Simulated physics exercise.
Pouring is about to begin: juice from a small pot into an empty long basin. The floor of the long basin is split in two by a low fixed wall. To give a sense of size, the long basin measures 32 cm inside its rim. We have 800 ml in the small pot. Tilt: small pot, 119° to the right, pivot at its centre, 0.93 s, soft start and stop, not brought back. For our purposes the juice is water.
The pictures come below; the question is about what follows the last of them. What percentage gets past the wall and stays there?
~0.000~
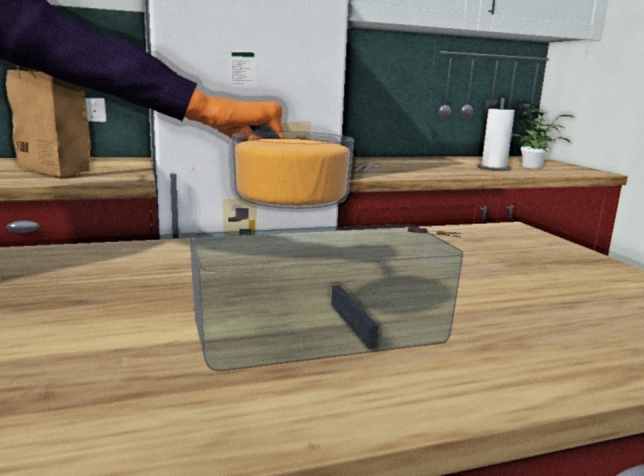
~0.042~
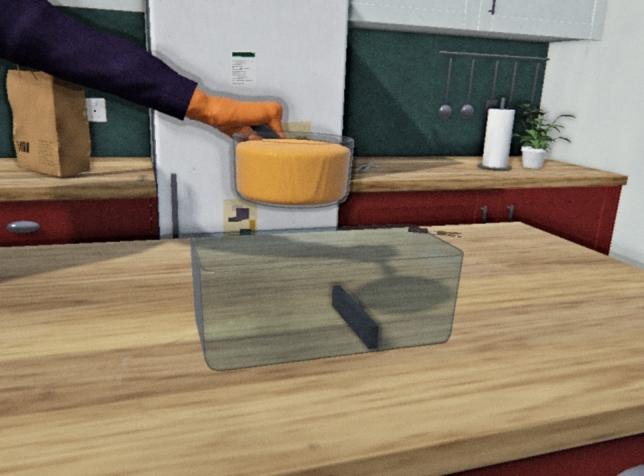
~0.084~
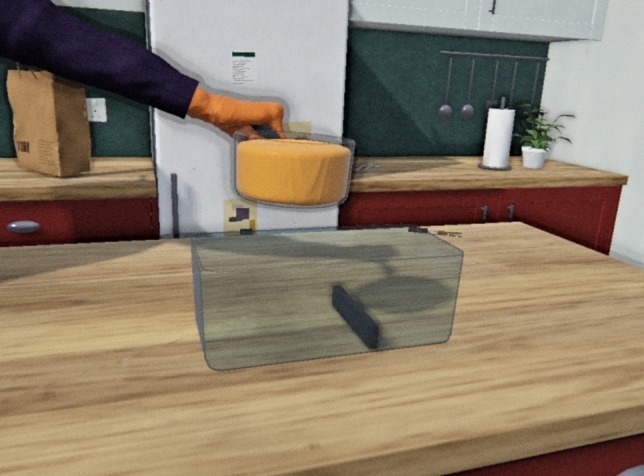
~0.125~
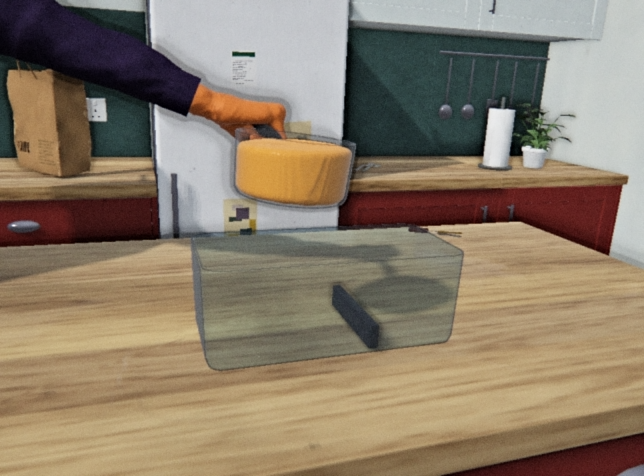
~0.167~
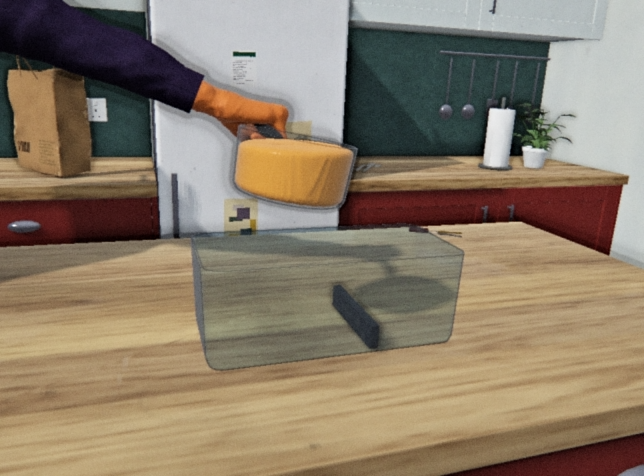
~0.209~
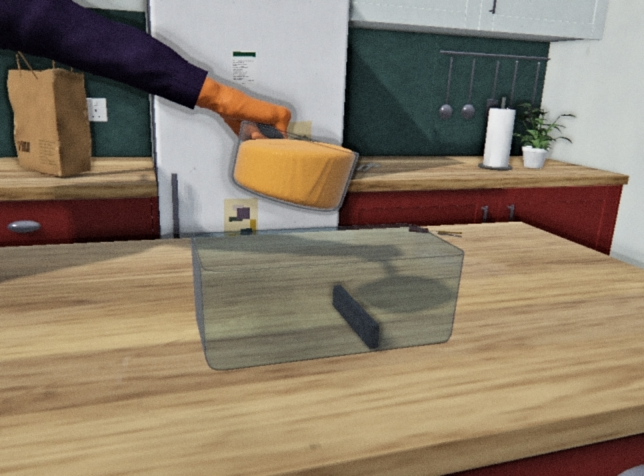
About 61 per cent.
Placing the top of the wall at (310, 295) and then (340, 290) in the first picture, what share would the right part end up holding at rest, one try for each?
Around 95 and 80 percent, in that order.
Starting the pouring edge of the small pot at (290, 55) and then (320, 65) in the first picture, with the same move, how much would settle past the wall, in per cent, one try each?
I'd expect close to 35 per cent and then close to 55 per cent.
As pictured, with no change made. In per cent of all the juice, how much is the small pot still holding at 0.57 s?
Roughly 40 per cent.
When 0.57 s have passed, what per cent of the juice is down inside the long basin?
Close to 28 in a hundred.
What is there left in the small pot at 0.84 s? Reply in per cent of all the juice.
Roughly 3 per cent.
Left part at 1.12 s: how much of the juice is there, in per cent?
The left part holds close to 34 per cent.
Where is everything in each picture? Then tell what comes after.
The first picture shows tilt 0°; pouring edge (348, 139); surface from (236, 147) to (344, 146); the long basin's rim runs from (195, 253) to (438, 239); the wall's top is at (353, 305).
The second picture shows tilt 1°; pouring edge (349, 140); surface from (236, 146) to (344, 147).
The third picture shows tilt 2°; pouring edge (350, 142); surface from (237, 145) to (346, 147).
The fourth picture shows tilt 5°; pouring edge (351, 144); surface from (238, 145) to (347, 148).
The fifth picture shows tilt 9°; pouring edge (352, 149); surface from (239, 145) to (348, 148).
The sixth picture shows tilt 14°; pouring edge (353, 154); surface from (240, 145) to (350, 149).
Then, 0.57 s in, the tilt is 81° and 40 per cent is still to pour, 1 is left of the wall and 28 right of it.
Then, 0.84 s in, the tilt is 116° and 3 per cent is still to pour, 23 is left of the wall and 71 right of it.
Then, 1.12 s in, the tilt is 119° and 0 per cent is still to pour, 33 is left of the wall and 66 right of it.
Then, 1.43 s in, the tilt is 119° and 0 per cent is still to pour, 38 is left of the wall and 62 right of it.
Finally, 39 per cent lies left of the wall, 61 right of it and 0 outside.
